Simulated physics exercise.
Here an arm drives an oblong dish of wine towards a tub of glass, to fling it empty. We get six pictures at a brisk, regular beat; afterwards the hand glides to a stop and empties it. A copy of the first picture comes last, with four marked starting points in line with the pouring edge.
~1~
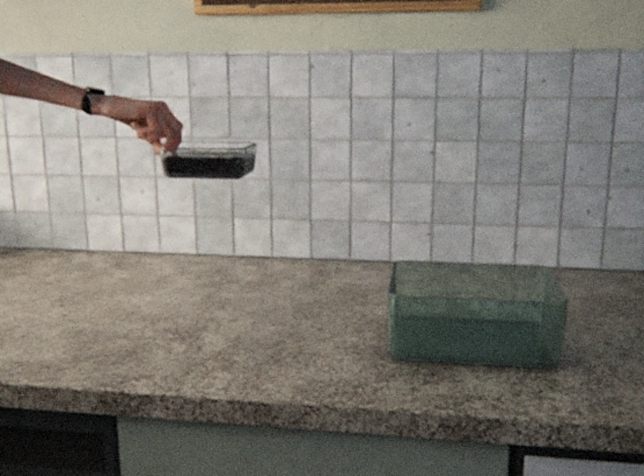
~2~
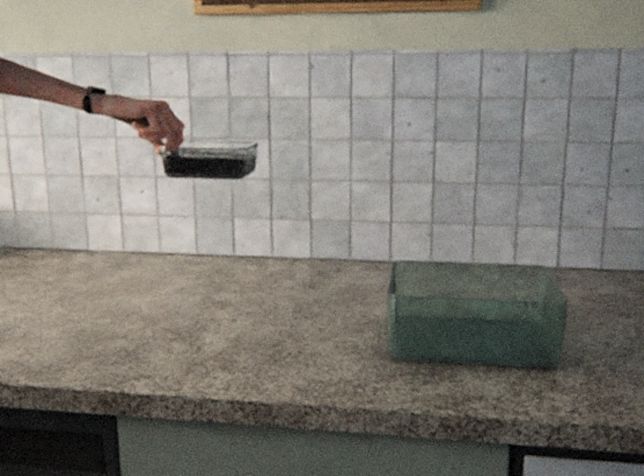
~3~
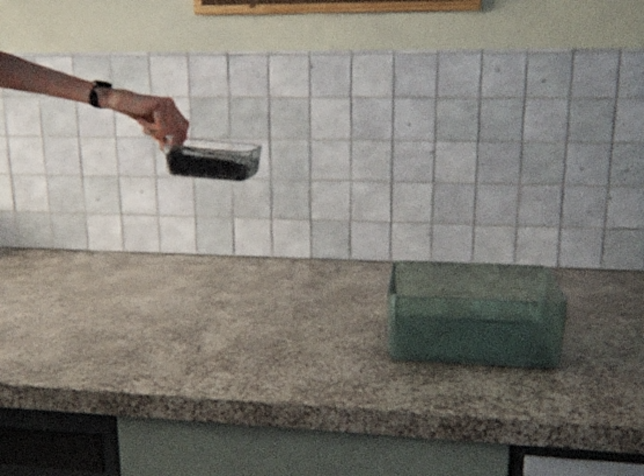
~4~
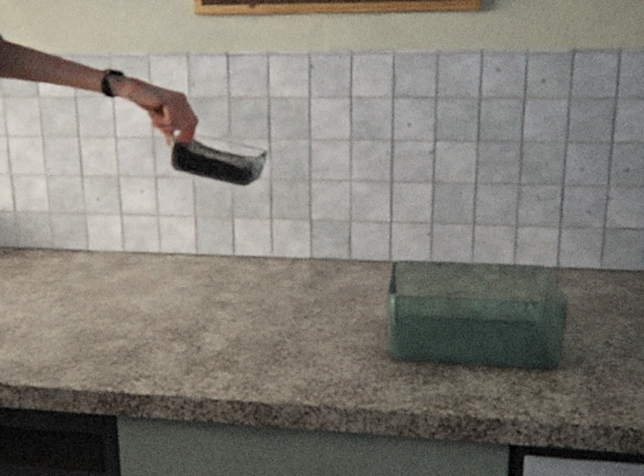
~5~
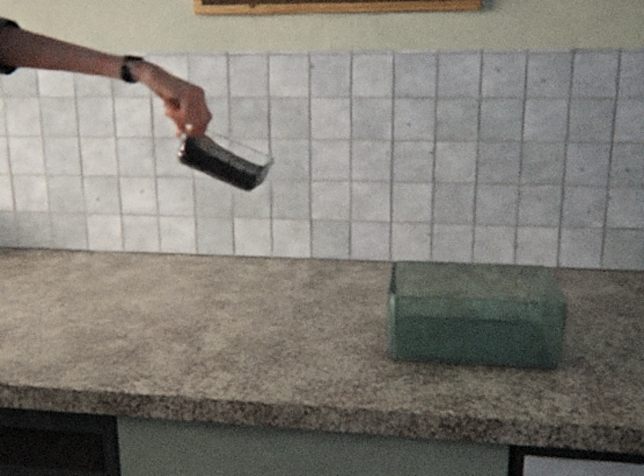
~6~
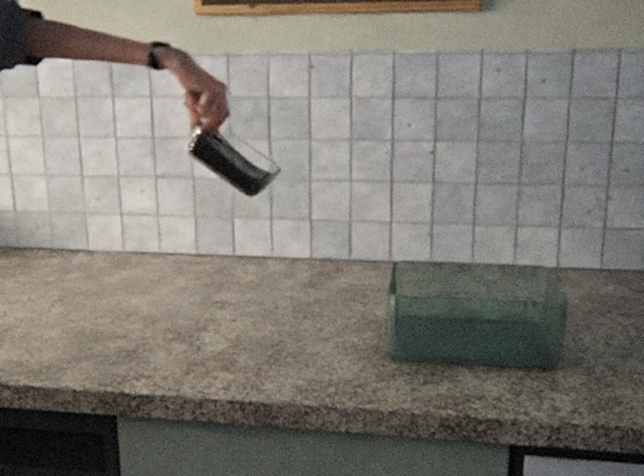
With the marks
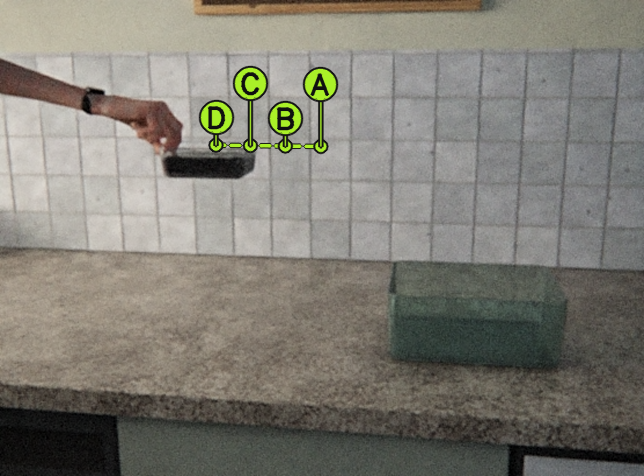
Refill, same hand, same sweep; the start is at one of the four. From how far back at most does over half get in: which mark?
The limit is B.
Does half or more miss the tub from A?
No, that is safe.
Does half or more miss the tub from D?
Yes.
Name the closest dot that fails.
Here it is dot C.
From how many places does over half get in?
Two of the four.
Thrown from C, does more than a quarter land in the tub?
No, it does not.
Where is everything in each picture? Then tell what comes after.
In the first picture, upright, lip at (250, 145); tub from (388, 357) to (560, 366); nothing has left yet.
In the second picture, upright, lip at (251, 145); nothing has left yet.
In the third picture, tipped about 4°, lip at (255, 148); nothing has left yet.
In the fourth picture, tipped about 11°, lip at (261, 154); nothing has left yet.
In the fifth picture, tipped about 22°, lip at (268, 162); nothing has left yet.
In the sixth picture, tipped about 34°, lip at (275, 172); nothing has left yet.
On the marked copy, A at (320, 146); B at (285, 146); C at (250, 145); D at (216, 145).
Choosing A, about 82 % lands in the tub, 7 % falls short and 11 % goes beside or beyond.
Choosing B, about 72 % lands in the tub, 24 % falls short and 5 % goes beside or beyond.
Choosing C, about 10 % lands in the tub, 86 % falls short and 4 % goes beside or beyond.
Choosing D, about 0 % lands in the tub, 98 % falls short.
